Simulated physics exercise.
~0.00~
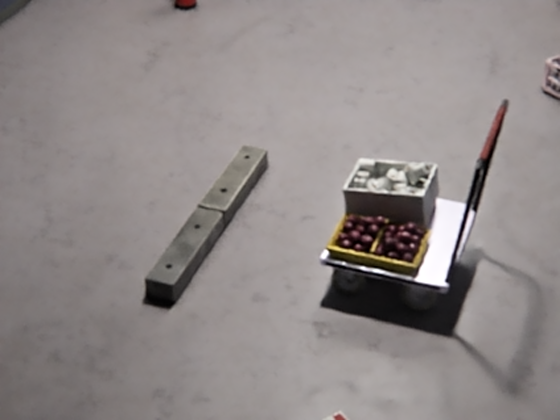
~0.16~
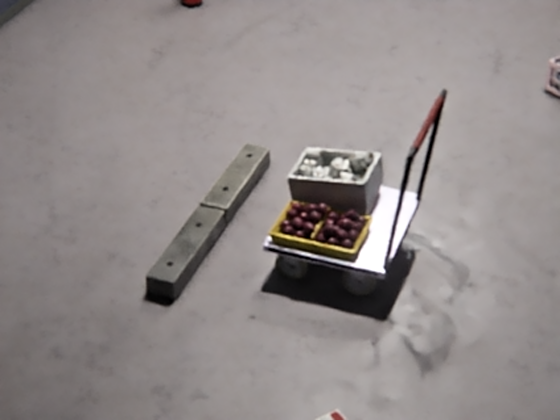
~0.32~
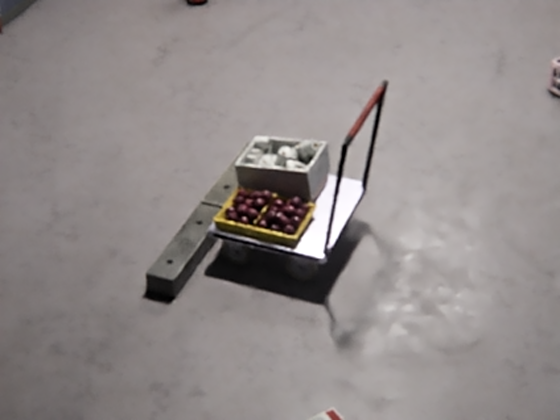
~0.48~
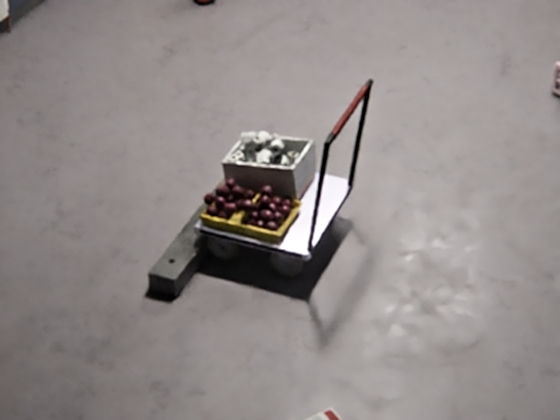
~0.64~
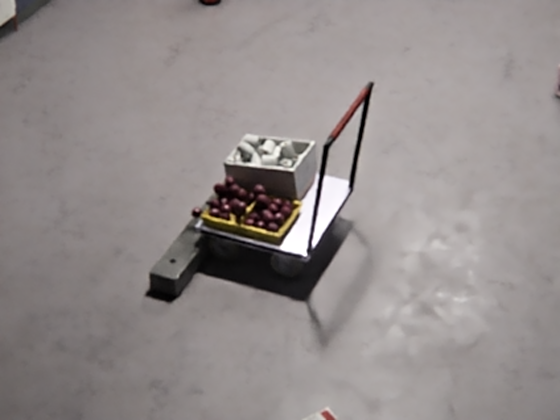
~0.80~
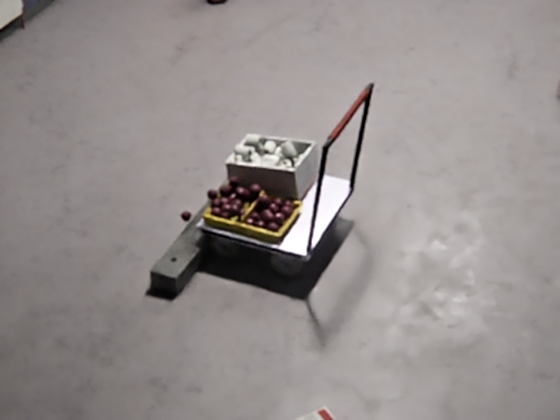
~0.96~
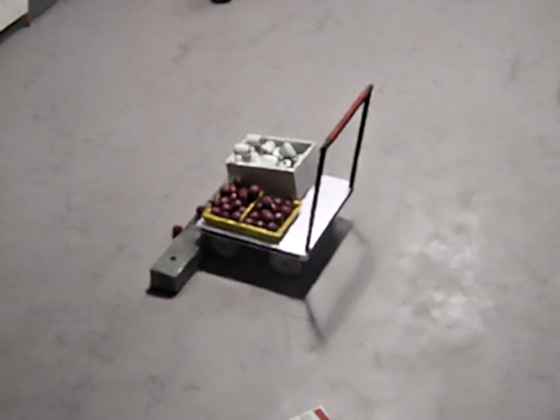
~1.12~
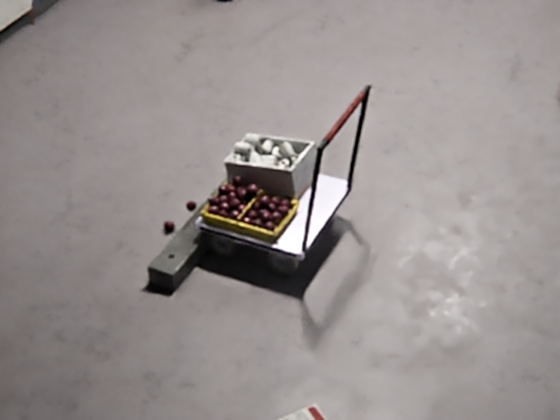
In the video, a flat cart carrying a yellow container of red onions and a white container of paper rolls moves left and stops against a beam on the ground. The onions shift leftward, and two drop out beyond the beam while the paper rolls stay aboard.
